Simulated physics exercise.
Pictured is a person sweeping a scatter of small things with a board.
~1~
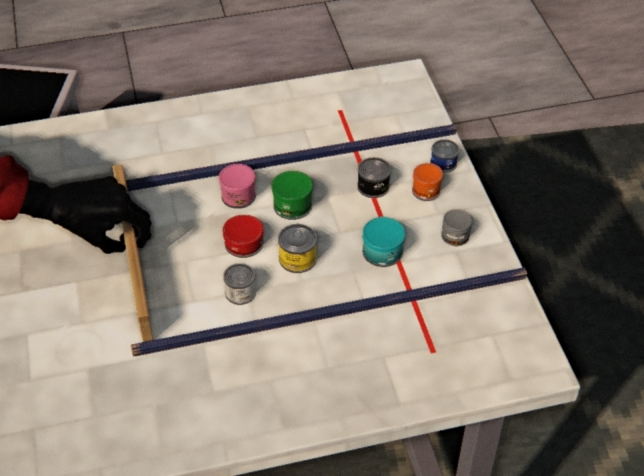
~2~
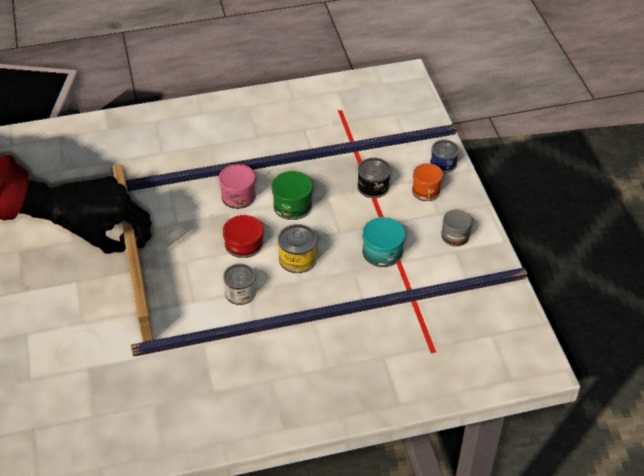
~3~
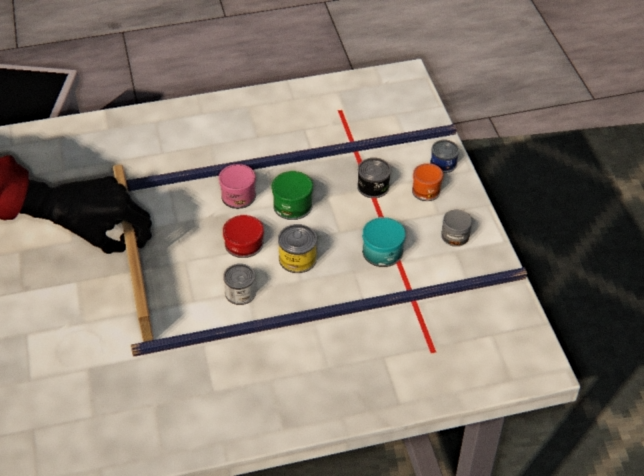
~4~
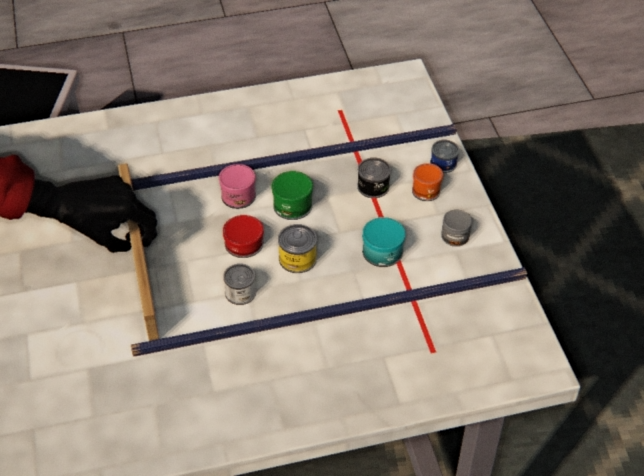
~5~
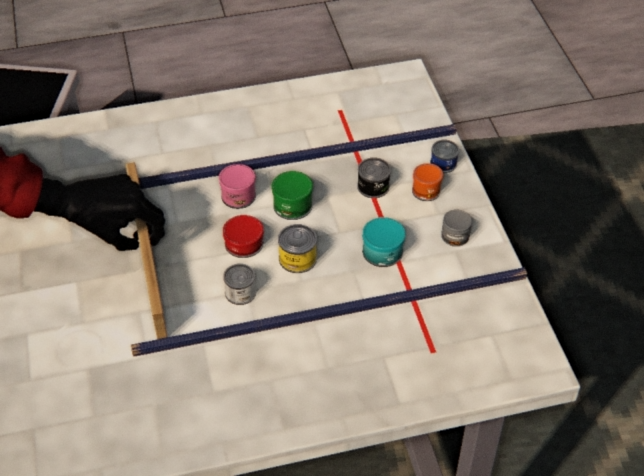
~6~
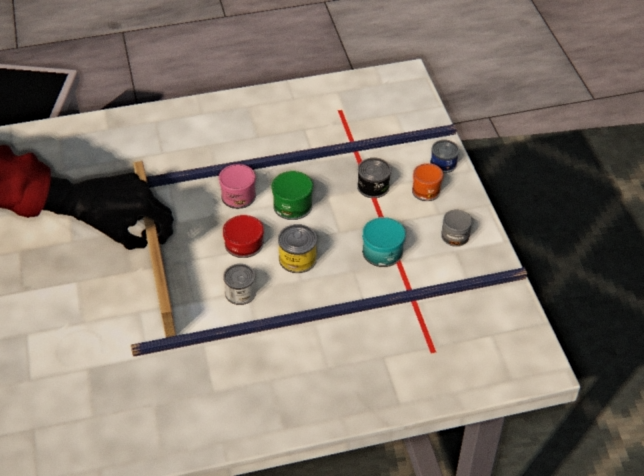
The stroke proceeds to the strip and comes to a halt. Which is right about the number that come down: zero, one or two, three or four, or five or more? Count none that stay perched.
Zero lost.
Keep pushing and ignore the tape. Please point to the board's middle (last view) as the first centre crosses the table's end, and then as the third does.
Its middle is near (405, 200) and then near (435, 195).
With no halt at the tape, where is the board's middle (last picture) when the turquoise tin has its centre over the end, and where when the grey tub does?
First it's close to (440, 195), next close to (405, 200).
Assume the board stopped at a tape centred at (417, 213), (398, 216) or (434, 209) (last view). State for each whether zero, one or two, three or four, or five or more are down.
In order: One to two, no fall at all, either one or two.
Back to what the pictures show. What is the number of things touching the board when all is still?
Count: 5.
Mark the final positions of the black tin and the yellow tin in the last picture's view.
(421, 166) and (410, 232), approximately.
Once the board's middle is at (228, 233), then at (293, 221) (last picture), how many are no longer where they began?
Counts: 2 and 5.
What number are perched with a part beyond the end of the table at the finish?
That adds up to 0.
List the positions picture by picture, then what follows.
In the first picture, blue tin (445, 156); grey tub (457, 228); orange pot (427, 182); board (132, 250); tape (382, 219).
In the second picture, grey tub (456, 228); yellow tin (298, 249).
In the third picture, orange pot (427, 182); black tin (374, 178).
In the fourth picture, blue tin (445, 156); turquoise tin (383, 242).
In the fifth picture, grey tub (456, 228); green tin (293, 195).
In the sixth picture, blue tin (445, 156); grey tub (456, 228); orange pot (427, 182); board (154, 246); tape (382, 219).
Early on, none off yet; blue tin at rest near (445, 156); grey tub at rest near (456, 228); orange pot at rest near (427, 182).
Finally, the number that fall off is zero.
